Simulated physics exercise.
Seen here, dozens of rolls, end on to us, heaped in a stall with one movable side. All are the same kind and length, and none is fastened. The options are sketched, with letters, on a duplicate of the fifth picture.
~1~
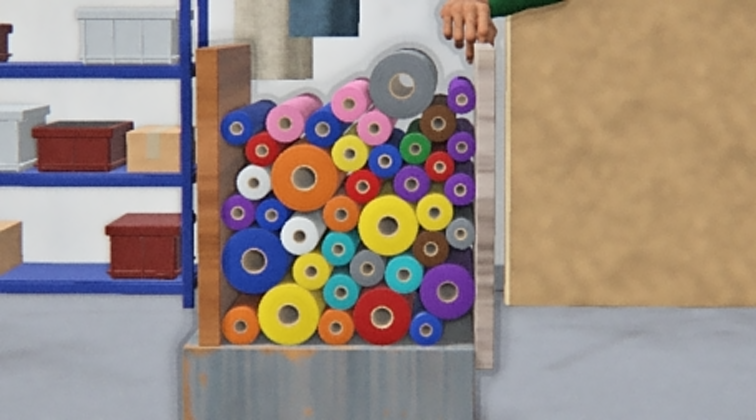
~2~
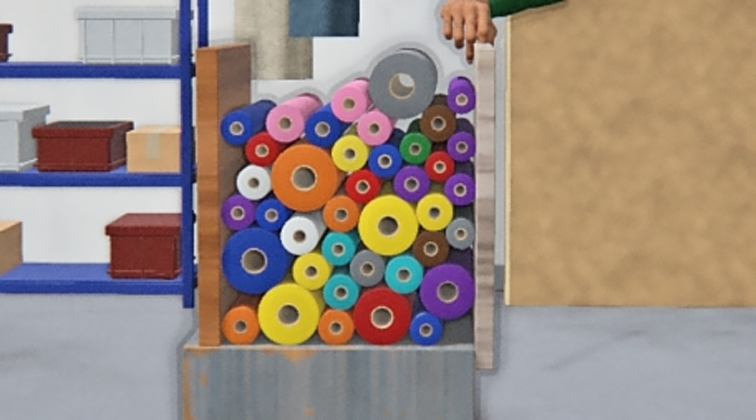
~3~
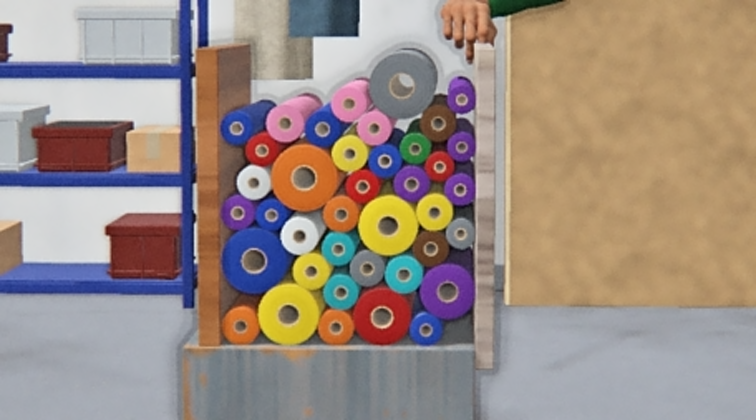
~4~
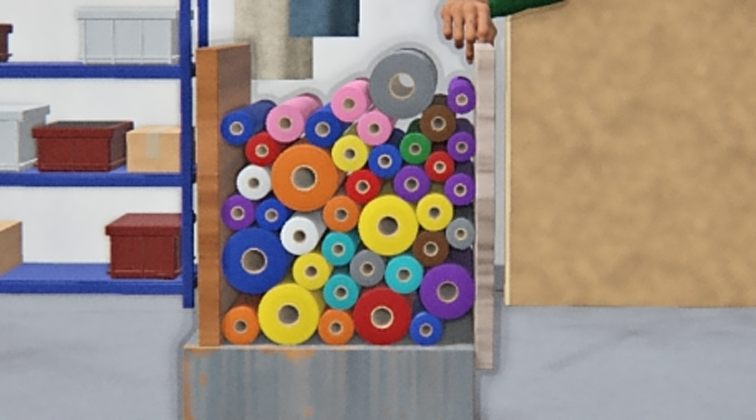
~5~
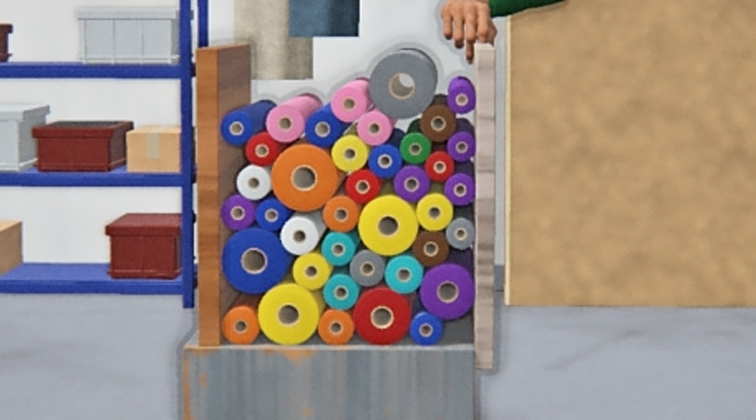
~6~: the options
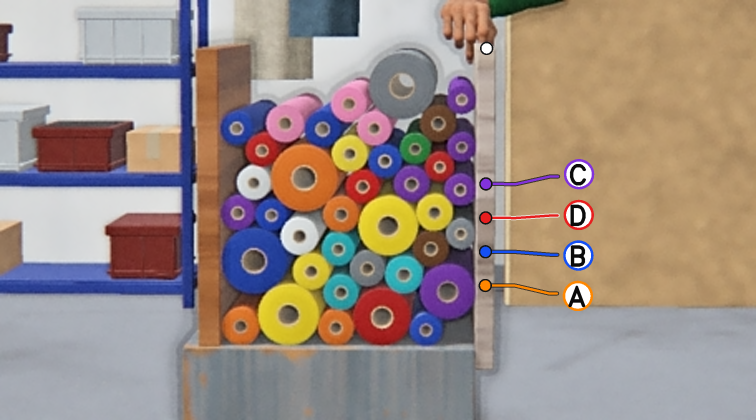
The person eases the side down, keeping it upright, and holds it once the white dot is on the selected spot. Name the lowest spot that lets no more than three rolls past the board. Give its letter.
At most to C.
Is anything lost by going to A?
Yes, at A.
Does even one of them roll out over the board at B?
At B: Yes.
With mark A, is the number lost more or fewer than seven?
More than seven.
On the marked copy, A at (485, 285); B at (485, 252); C at (486, 184); D at (486, 218); the white dot at (487, 49).
With C. Early on, top of the board (477, 119).
Further on, top of the board (477, 183).
At the end, top of the board (477, 183), three out over the board.
As for the rest, A more than three out over the board; B more than three out over the board; D more than three out over the board.
